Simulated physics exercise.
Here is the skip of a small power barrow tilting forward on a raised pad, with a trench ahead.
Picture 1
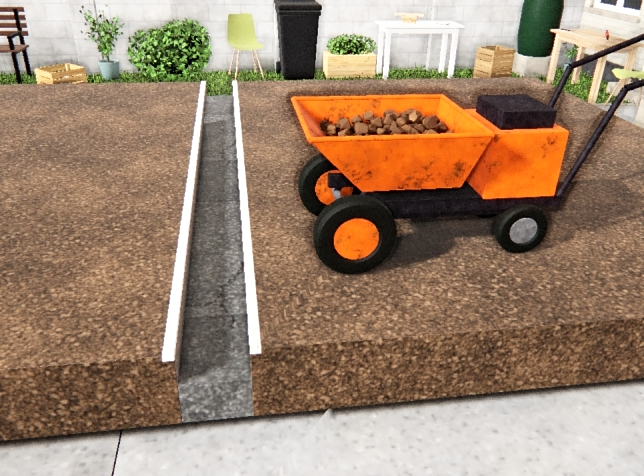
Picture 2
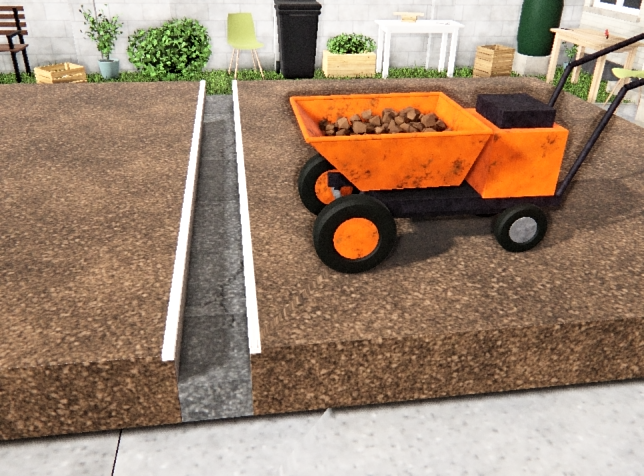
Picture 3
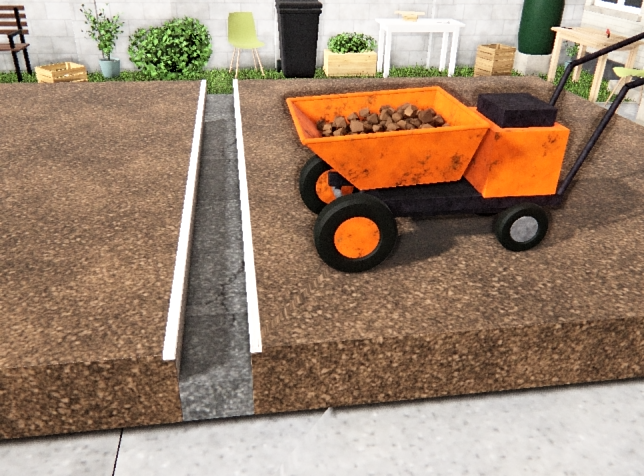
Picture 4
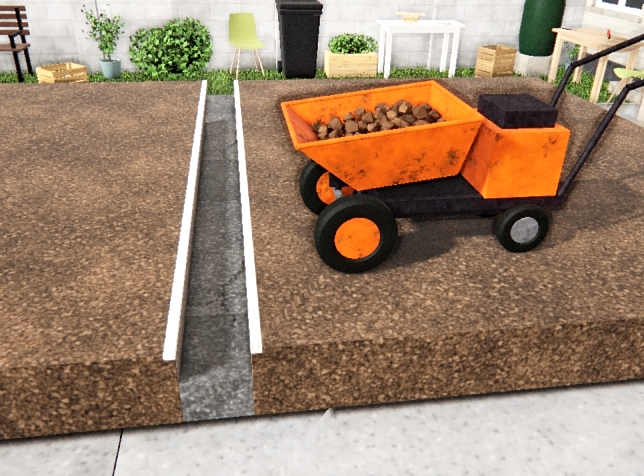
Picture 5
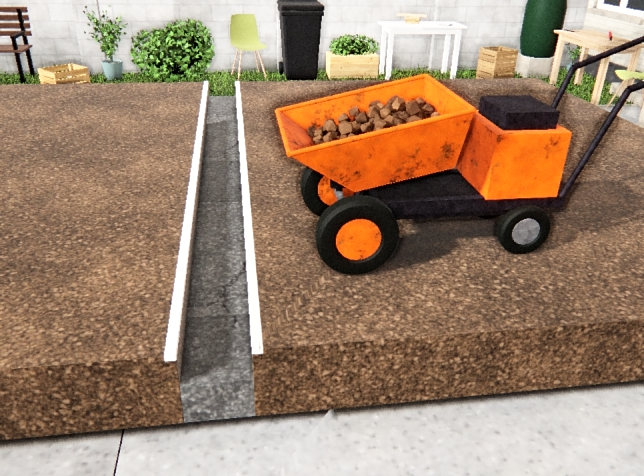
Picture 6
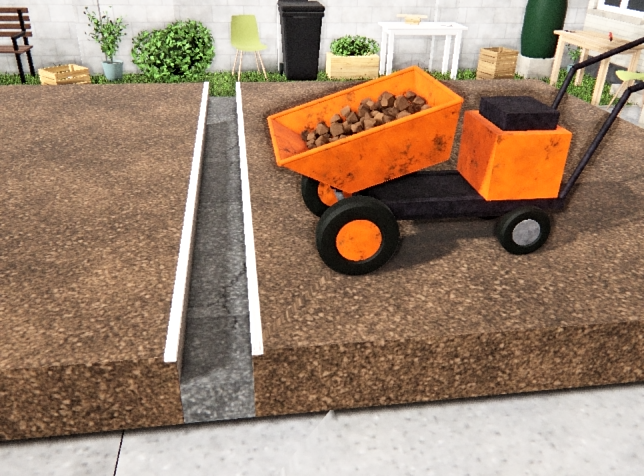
An orange skip full of brown clods sits level on a black-wheeled power barrow, then its right end lifts and its left lip dips, slowly at first and then clearly, while the barrow stays put. The barrow stands on a raised brown pad, right of a narrow grey trench edged in white. The still camera looks slightly down across a yard with plants, a green chair and a pale wall behind.
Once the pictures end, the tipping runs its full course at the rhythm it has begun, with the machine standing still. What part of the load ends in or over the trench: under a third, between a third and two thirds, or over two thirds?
The trench takes over two thirds.
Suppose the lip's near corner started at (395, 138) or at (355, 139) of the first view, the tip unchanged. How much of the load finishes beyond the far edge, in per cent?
Roughly 0 per cent, and 0 per cent.
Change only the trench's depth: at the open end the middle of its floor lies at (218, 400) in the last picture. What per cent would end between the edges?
Some 100 per cent.
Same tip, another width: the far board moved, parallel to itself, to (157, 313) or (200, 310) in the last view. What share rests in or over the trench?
Roughly 90 per cent, and 50 per cent.
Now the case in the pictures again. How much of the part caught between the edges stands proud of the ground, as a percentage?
Near 15 %.
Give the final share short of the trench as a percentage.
Near 0 %.
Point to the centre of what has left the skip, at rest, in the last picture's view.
Near (217, 260).
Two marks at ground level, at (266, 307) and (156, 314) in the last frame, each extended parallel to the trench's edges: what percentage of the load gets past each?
In turn 80 and 0 in a hundred.
Just after the last frame, skip tipped steeply; every one in the skip.
A moment on, skip tipped right over; roughly a third in the skip; roughly two thirds in or heaped over the trench; just a few beyond it.
Further on, skip tipped right over; about a tenth in the skip; the larger part in or heaped over the trench; about a tenth beyond it.
When it is over, skip tipped right over; about a tenth in the skip; the larger part in or heaped over the trench; about a tenth beyond it.
